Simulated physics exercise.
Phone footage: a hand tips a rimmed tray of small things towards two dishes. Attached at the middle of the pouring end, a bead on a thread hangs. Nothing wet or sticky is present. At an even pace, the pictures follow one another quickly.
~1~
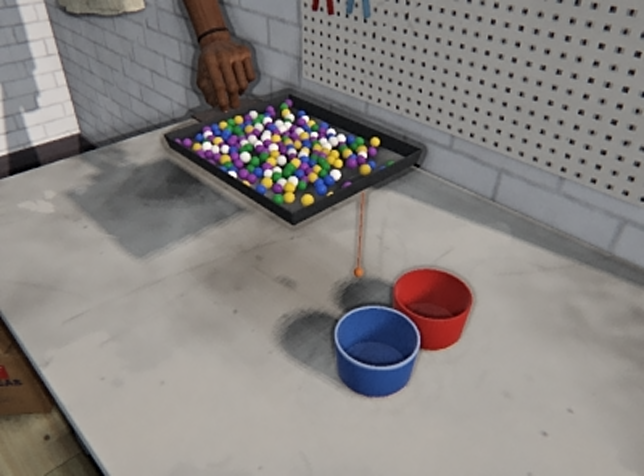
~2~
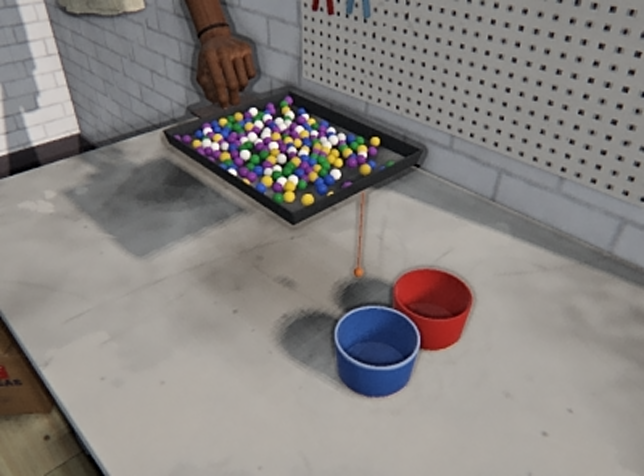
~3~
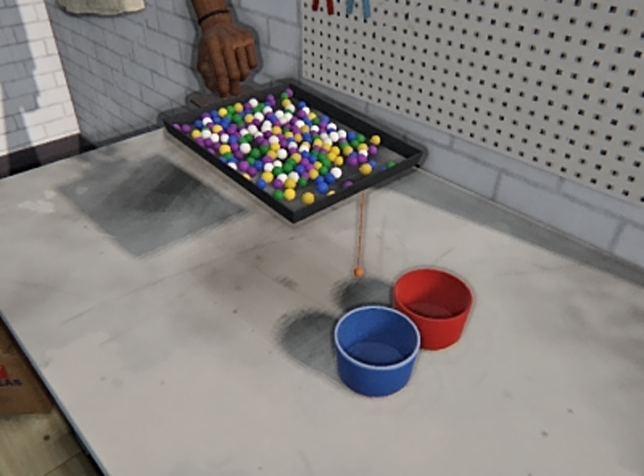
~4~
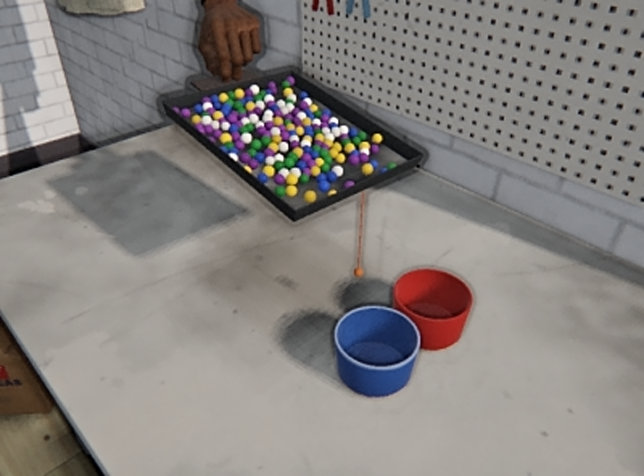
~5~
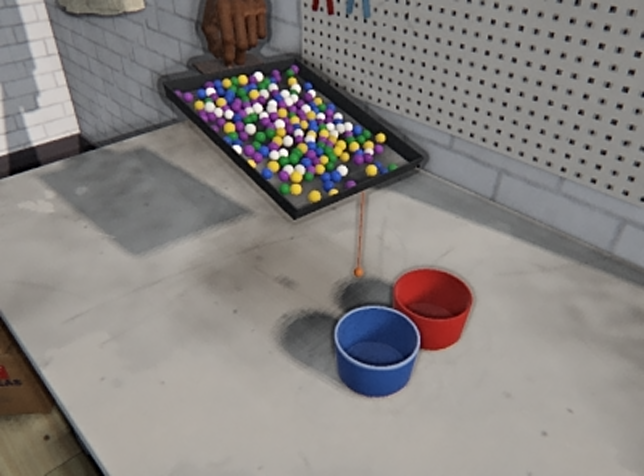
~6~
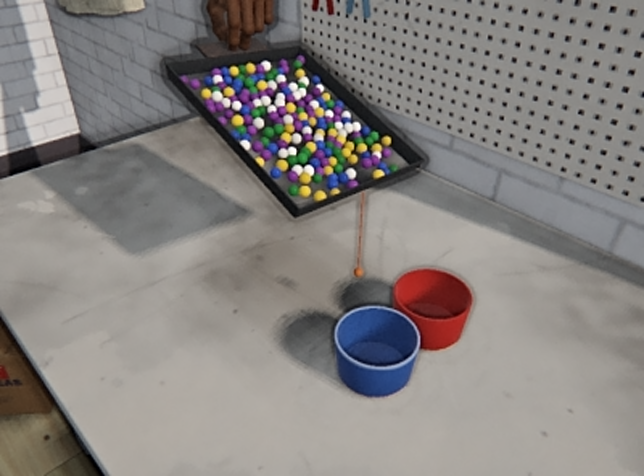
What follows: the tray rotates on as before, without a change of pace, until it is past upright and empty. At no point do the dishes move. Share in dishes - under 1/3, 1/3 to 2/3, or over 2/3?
Between both dishes you'd find a middling amount, one to two thirds.
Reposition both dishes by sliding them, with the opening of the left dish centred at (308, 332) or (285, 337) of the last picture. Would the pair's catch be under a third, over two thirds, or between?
Try 1 - under a third; try 2 - under a third.
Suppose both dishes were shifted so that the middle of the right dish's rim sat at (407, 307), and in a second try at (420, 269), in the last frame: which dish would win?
Trial 1: The one on the right side. Trial 2: The one on the right side.
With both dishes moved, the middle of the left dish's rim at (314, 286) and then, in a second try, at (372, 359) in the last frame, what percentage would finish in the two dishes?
Close to 0 in a hundred, then close to 10 in a hundred.
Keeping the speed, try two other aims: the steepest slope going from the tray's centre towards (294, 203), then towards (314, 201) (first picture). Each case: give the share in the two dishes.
About 10 % and 20 %.
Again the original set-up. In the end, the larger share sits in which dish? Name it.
That is the right-hand dish.
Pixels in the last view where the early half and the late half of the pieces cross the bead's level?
Close to (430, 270), then close to (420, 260).
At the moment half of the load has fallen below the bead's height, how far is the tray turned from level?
Near 85 degrees.
Shortly afterwards, tray tipped steeply; near two thirds on the tray; only a few in the left dish; a little in the right dish; a little outside both; near a quarter in the air.
Next, tray tipped past a quarter turn; only a few on the tray; a little in the left dish; near a third in the right dish; near half outside both; a little in the air.
Some moments later, tray tipped past a quarter turn; a little in the left dish; near a third in the right dish; near half outside both.
In the end, tray tipped past a quarter turn; a little in the left dish; near a third in the right dish; near half outside both.
